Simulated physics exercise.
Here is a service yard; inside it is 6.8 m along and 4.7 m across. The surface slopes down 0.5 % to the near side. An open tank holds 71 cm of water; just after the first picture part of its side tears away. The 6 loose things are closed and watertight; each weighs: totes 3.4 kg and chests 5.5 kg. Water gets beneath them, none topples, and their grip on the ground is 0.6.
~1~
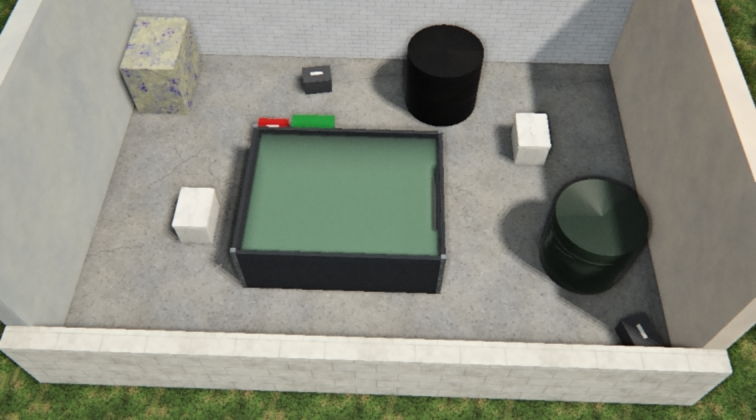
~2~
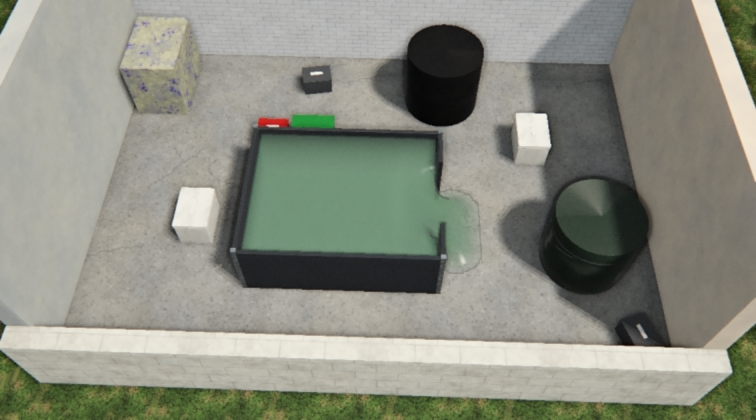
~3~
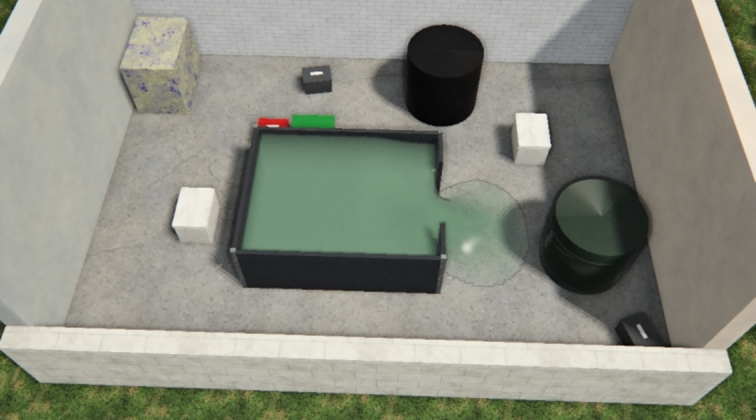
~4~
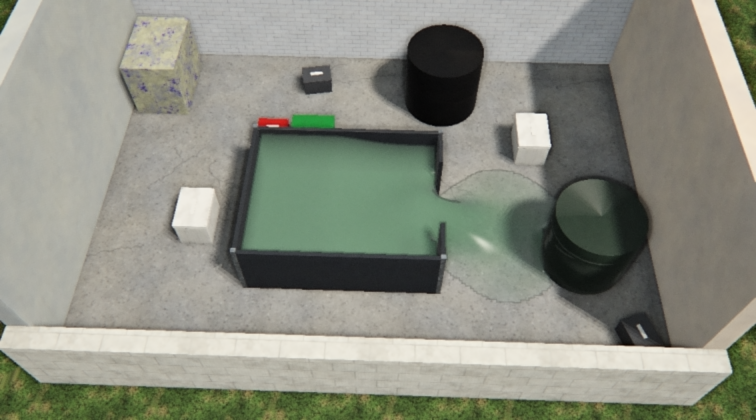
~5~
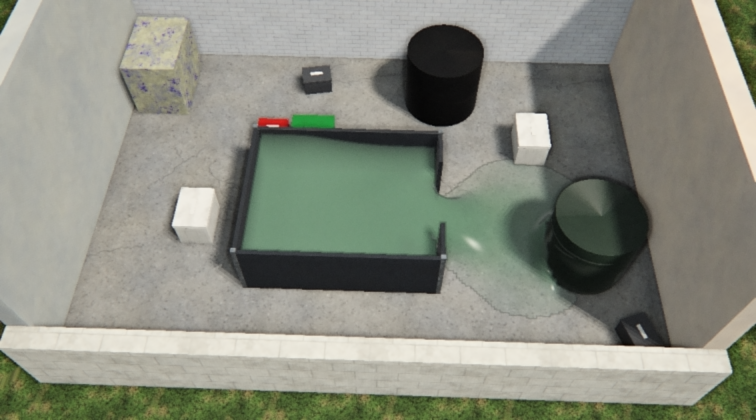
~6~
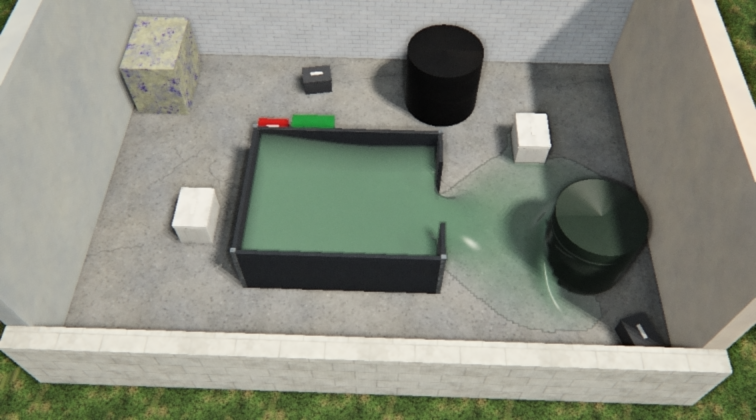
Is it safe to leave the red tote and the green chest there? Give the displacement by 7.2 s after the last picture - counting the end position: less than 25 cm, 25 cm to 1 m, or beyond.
Red tote is nudged along, green chest stays put.
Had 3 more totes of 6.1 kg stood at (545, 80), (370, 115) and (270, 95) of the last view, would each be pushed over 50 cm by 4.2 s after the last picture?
In that order: Past it, short of it, short of it.
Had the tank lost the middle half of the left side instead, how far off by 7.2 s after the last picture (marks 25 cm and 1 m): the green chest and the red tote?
Then the green chest gets carried off, the red tote gets carried off.
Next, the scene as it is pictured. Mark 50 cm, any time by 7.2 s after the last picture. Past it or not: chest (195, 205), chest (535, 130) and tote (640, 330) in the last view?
In that order: Under, past it, more.
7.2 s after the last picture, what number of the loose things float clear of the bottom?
At that moment 4.
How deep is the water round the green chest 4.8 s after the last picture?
About 2 cm.
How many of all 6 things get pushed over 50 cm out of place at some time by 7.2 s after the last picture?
4 of them.
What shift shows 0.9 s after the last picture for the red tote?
About 0 cm.
Then, 0.9 s after the last picture the red tote is near (272, 127), 0.0 m from its start, aground; the green chest is near (312, 126), 0.0 m from its start, aground; 0 afloat.
Then, 2.8 s after the last picture the red tote is near (272, 127), 0.0 m from its start, aground; the green chest is near (312, 126), 0.0 m from its start, aground; 2 afloat.
Then, 4.8 s after the last picture the red tote is near (267, 136), 0.2 m from its start, aground; the green chest is near (312, 126), 0.0 m from its start, aground; 3 afloat.
Then, 7.2 s after the last picture the red tote is near (238, 154), 0.6 m from its start, aground; the green chest is near (315, 130), 0.1 m from its start, afloat; 4 afloat.
